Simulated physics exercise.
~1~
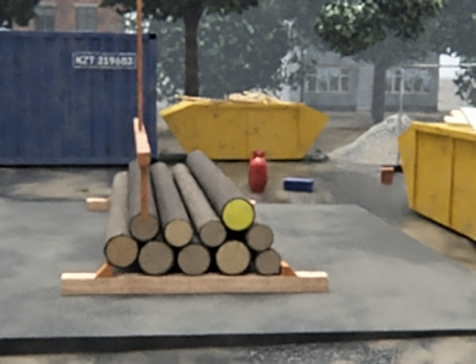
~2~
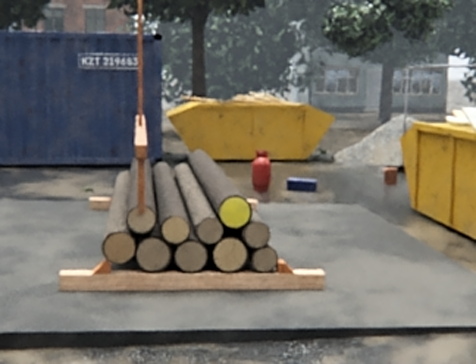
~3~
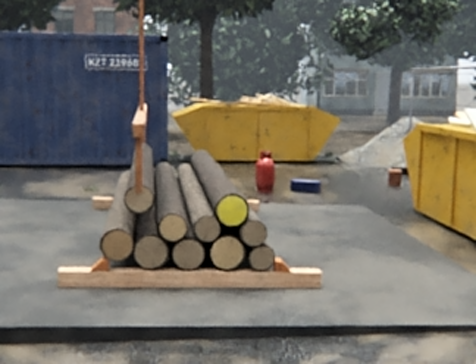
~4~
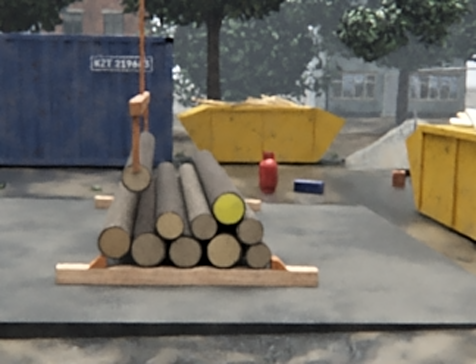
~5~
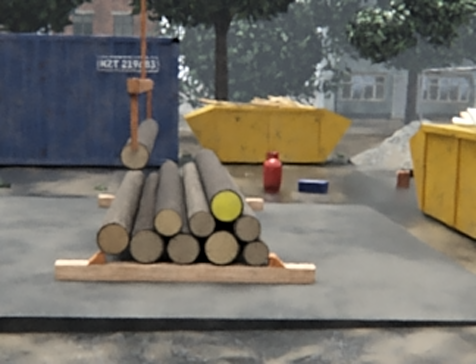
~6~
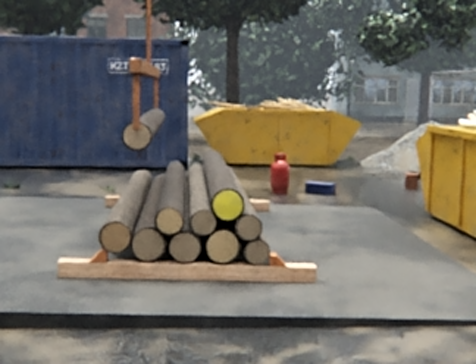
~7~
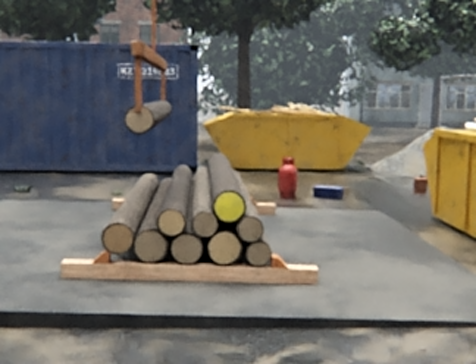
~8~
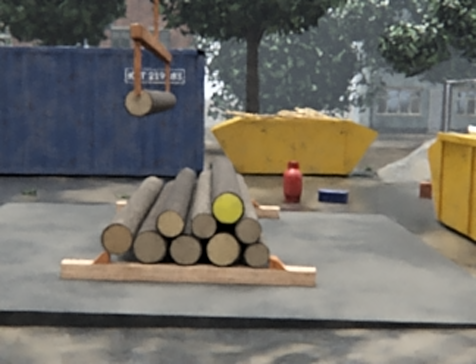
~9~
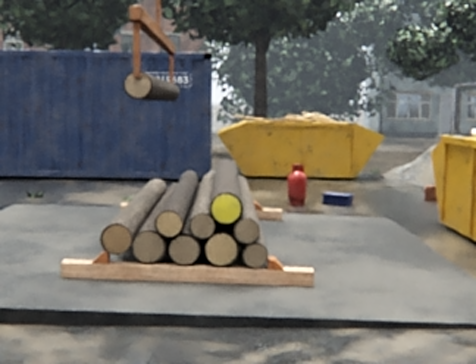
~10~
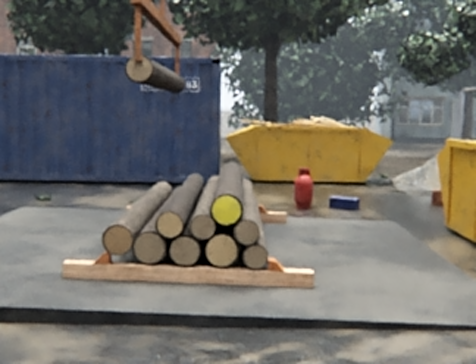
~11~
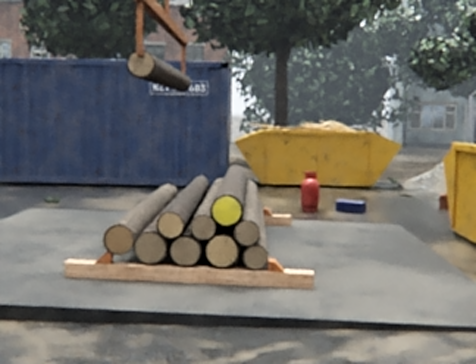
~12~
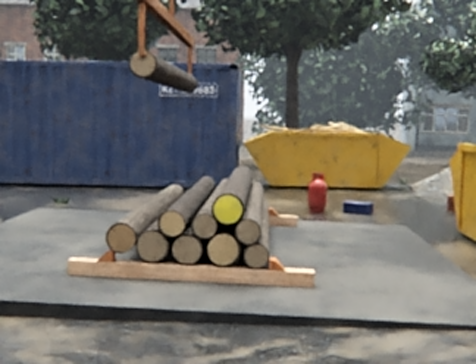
A big blue container and yellow skips stood behind a stack of logs on a paved yard as an orange lifting beam hoisted one log off the top left, leaving it hanging high while the yellow-ended log and the rest stayed put.
